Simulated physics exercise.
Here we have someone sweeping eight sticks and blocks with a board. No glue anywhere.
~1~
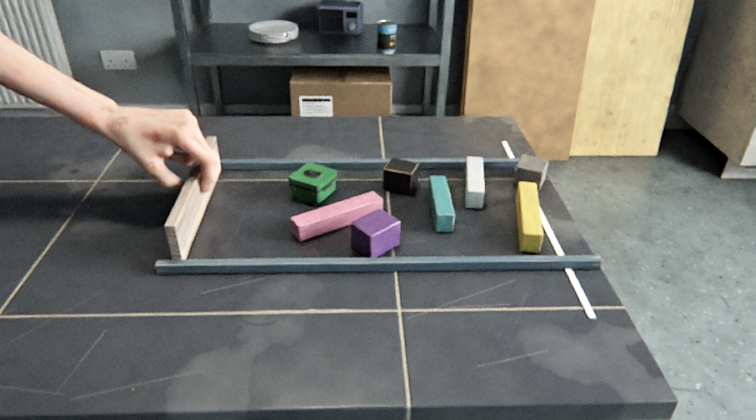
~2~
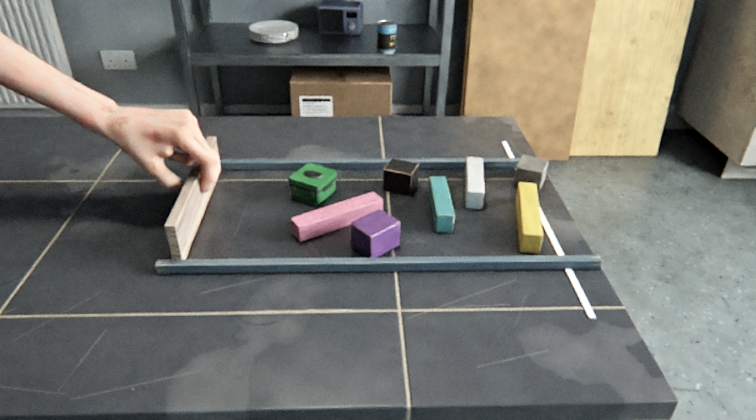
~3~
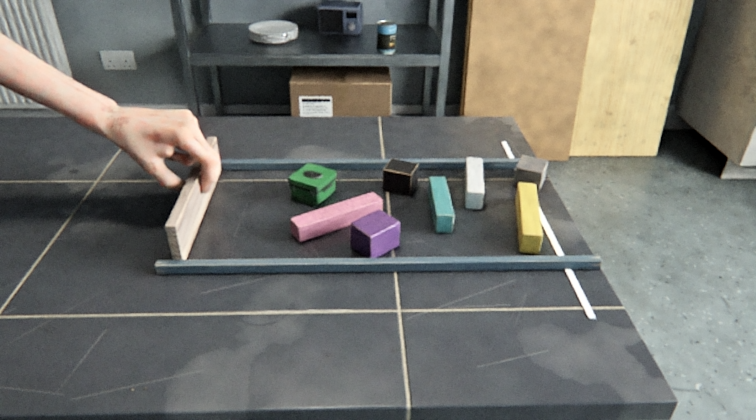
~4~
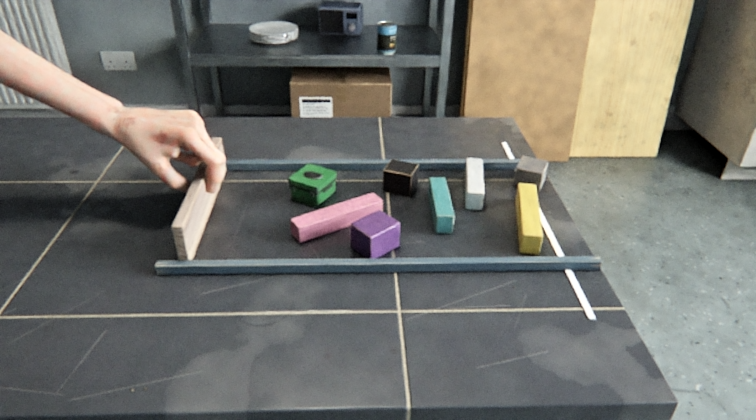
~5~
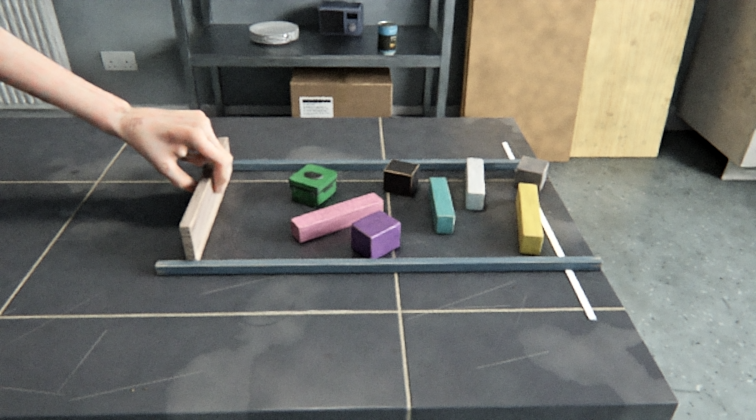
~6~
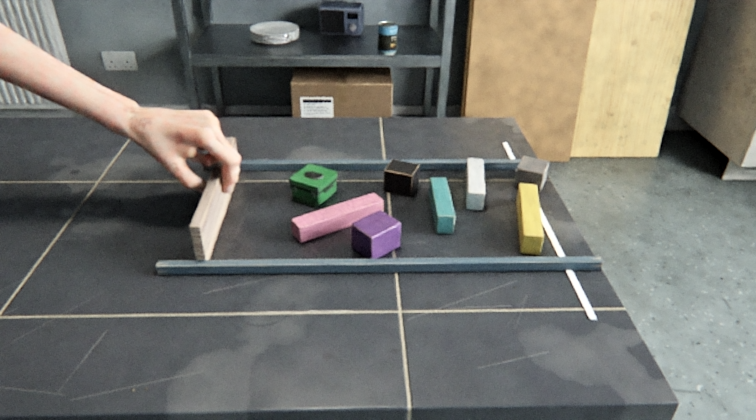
In the video, a hand holds a wooden board upright between two rails on a dark tabletop, left of eight scattered coloured sticks and blocks, then slides it slightly to the right while the pieces stay still.
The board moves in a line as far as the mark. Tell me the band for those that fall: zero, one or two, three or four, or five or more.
Outcome: The number that fall off is five or more.
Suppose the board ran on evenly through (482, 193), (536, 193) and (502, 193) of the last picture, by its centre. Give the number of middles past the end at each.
In that order 1, 5 and 3.
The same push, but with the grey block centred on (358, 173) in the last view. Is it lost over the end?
The grey block holds on.
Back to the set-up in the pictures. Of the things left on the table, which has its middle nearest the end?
That is the pink bar.
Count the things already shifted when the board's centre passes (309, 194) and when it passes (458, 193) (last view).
First 2, then 8.
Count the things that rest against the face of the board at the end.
3 of them.
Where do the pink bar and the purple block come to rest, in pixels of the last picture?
First (571, 209), then (583, 243).
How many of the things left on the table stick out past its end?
3 of them.
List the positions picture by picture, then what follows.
The first frame shows grey block (531, 172); yellow bar (528, 215); white bar (474, 182); board (197, 194); tape (538, 210).
The second frame shows yellow bar (528, 216); purple block (375, 234).
The third frame shows white bar (474, 182); green case (313, 185).
The fourth frame shows grey block (531, 174); turquoise bar (440, 204).
The fifth frame shows yellow bar (529, 217); board (209, 195).
The sixth frame shows grey block (532, 174); yellow bar (529, 217); white bar (475, 183); board (218, 194); tape (539, 211).
Early on, none off yet; grey block at rest near (532, 174); yellow bar at rest near (529, 217); white bar at rest near (475, 183).
A while later, none off yet; grey block at rest near (532, 174); yellow bar moving near (538, 218); white bar travelled a little near (511, 184).
Finally, the number that fall off is five or more; lost, black block, turquoise bar, white bar, yellow bar and grey block.
